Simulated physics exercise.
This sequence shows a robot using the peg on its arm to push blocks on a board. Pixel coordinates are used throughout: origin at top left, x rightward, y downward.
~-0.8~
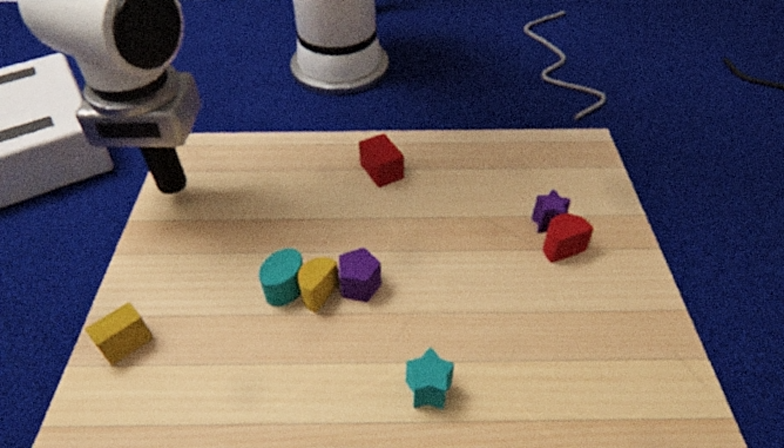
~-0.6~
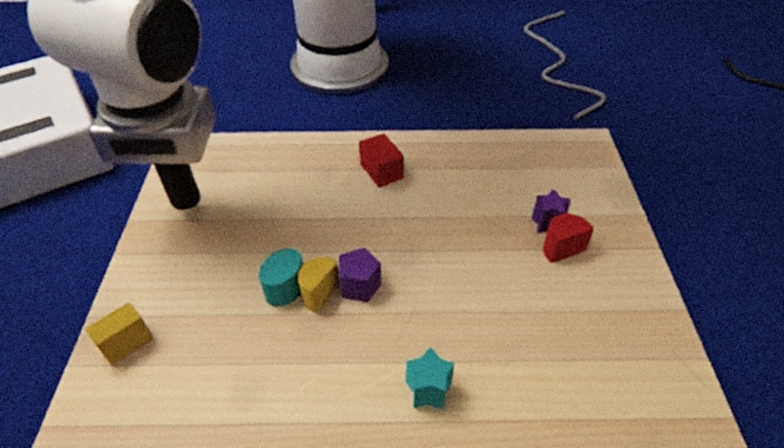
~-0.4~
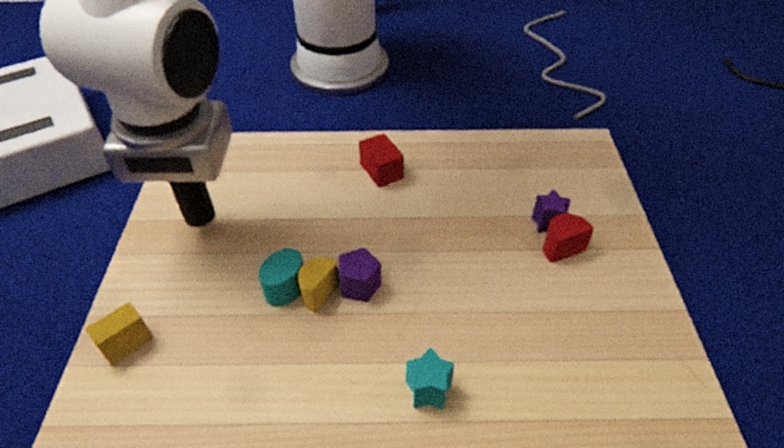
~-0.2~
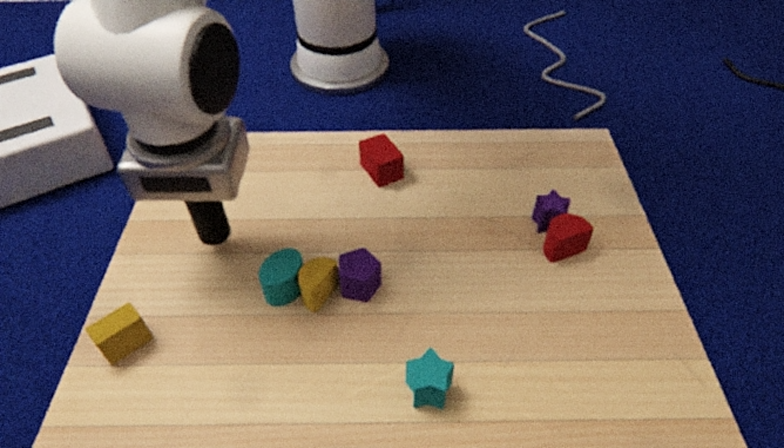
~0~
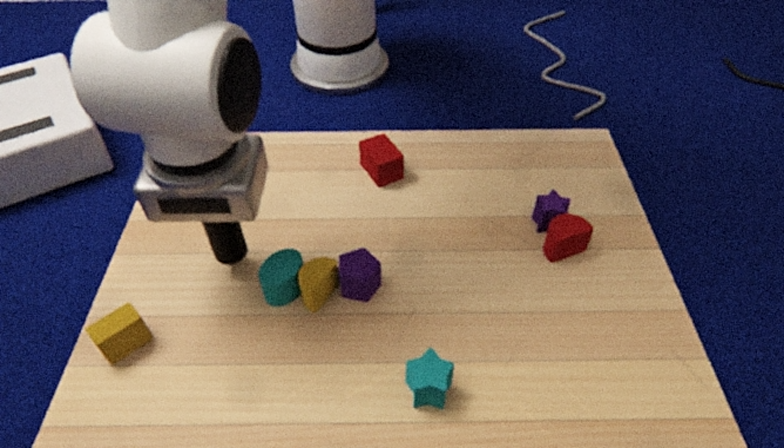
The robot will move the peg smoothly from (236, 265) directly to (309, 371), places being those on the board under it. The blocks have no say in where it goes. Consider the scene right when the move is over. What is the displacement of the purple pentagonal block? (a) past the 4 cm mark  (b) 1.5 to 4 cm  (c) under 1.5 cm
My answer is option c.
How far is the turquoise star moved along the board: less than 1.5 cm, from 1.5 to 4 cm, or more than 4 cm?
I reckon it covers less than 1.5 cm.
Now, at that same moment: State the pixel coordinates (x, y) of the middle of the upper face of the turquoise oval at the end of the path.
I think it will end close to (302, 285).
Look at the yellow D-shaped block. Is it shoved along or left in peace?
It gets moved.
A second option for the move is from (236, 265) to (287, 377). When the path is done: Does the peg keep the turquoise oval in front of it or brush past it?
The turquoise oval slips off.
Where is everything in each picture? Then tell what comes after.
The first picture shows peg tip (173, 186); block tops, turquoise oval (280, 266); yellow D-shaped block (315, 271); purple pentagonal block (358, 264); turquoise star (430, 370).
The second picture shows peg (186, 201); blocks unchanged.
The third picture shows peg (201, 217); blocks unchanged.
The fourth picture shows peg (216, 235); blocks unchanged.
The fifth picture shows peg (232, 254); turquoise oval (280, 266); yellow D-shaped block (315, 271); purple pentagonal block (358, 264); turquoise star (430, 370).
The first path, step by step. One third of the way, peg (254, 288); turquoise oval (288, 271), turned 20° anticlockwise; yellow D-shaped block (323, 270); purple pentagonal block (362, 263).
Two thirds of the way, peg (278, 322); turquoise oval (302, 285), turned 85° anticlockwise; yellow D-shaped block (333, 265), turned 20° anticlockwise; purple pentagonal block (367, 260), turned 20° clockwise.
At the end, peg (306, 361); turquoise oval (302, 285), turned 85° anticlockwise; yellow D-shaped block (333, 265), turned 20° anticlockwise; purple pentagonal block (367, 260), turned 20° clockwise; turquoise star in place.
